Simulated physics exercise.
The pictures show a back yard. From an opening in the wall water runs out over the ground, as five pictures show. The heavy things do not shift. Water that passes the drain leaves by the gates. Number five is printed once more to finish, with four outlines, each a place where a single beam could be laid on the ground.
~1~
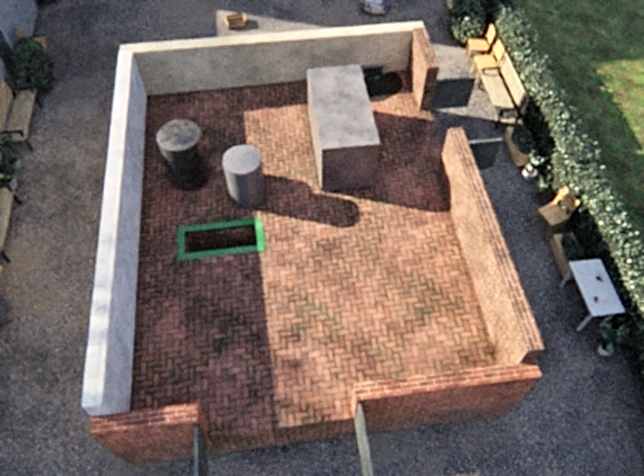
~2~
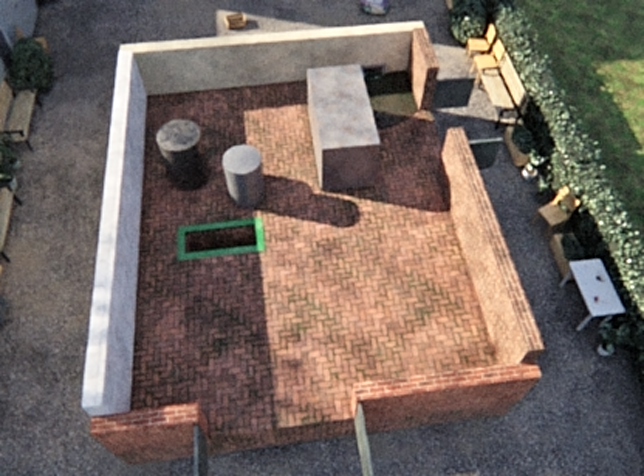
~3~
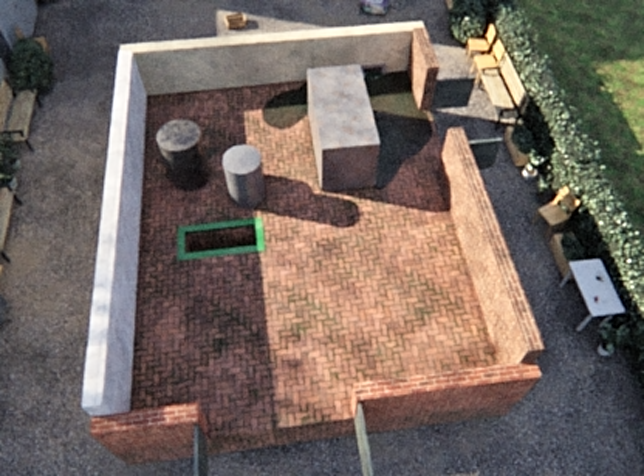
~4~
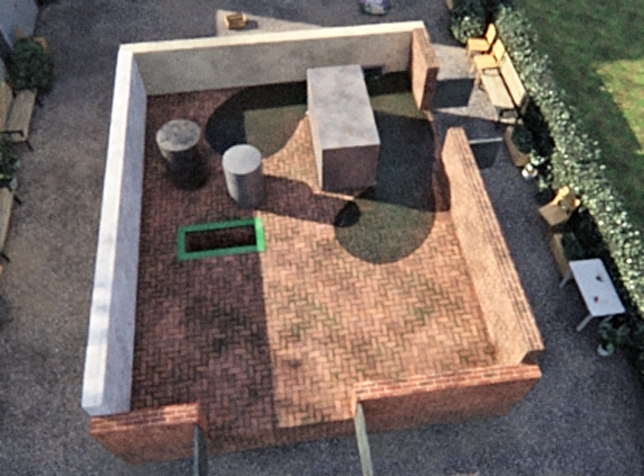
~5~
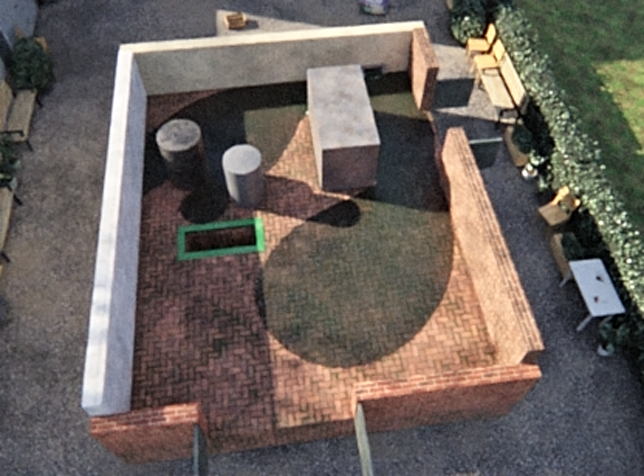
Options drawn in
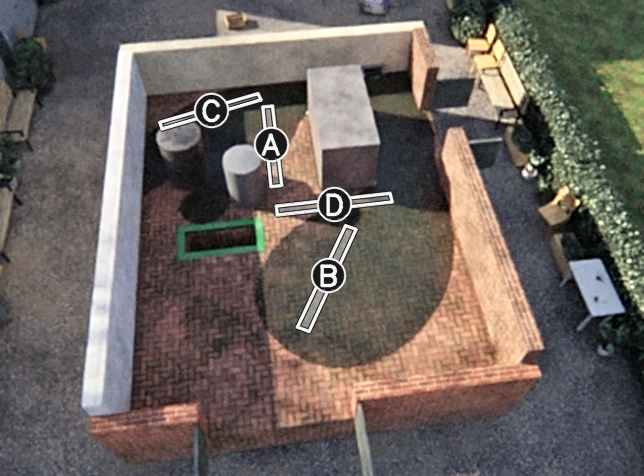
Dark wet patch spreading from the far right corner of a walled brick yard, passing around a large block and widening frontward.
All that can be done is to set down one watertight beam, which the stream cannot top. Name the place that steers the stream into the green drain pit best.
D works best here.
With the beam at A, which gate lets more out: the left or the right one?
More leaves on the left.
On the marked copy, A from (276, 186) to (267, 106); B from (303, 329) to (350, 227); C from (160, 125) to (259, 96); D from (276, 210) to (391, 197).
With A, about 10 % of the stream goes into the green drain pit, about 85 % out by the gates.
With B, about 7 % of the stream goes into the green drain pit, about 87 % out by the gates.
With C, about 7 % of the stream goes into the green drain pit, about 88 % out by the gates.
With D, about 18 % of the stream goes into the green drain pit, about 76 % out by the gates.
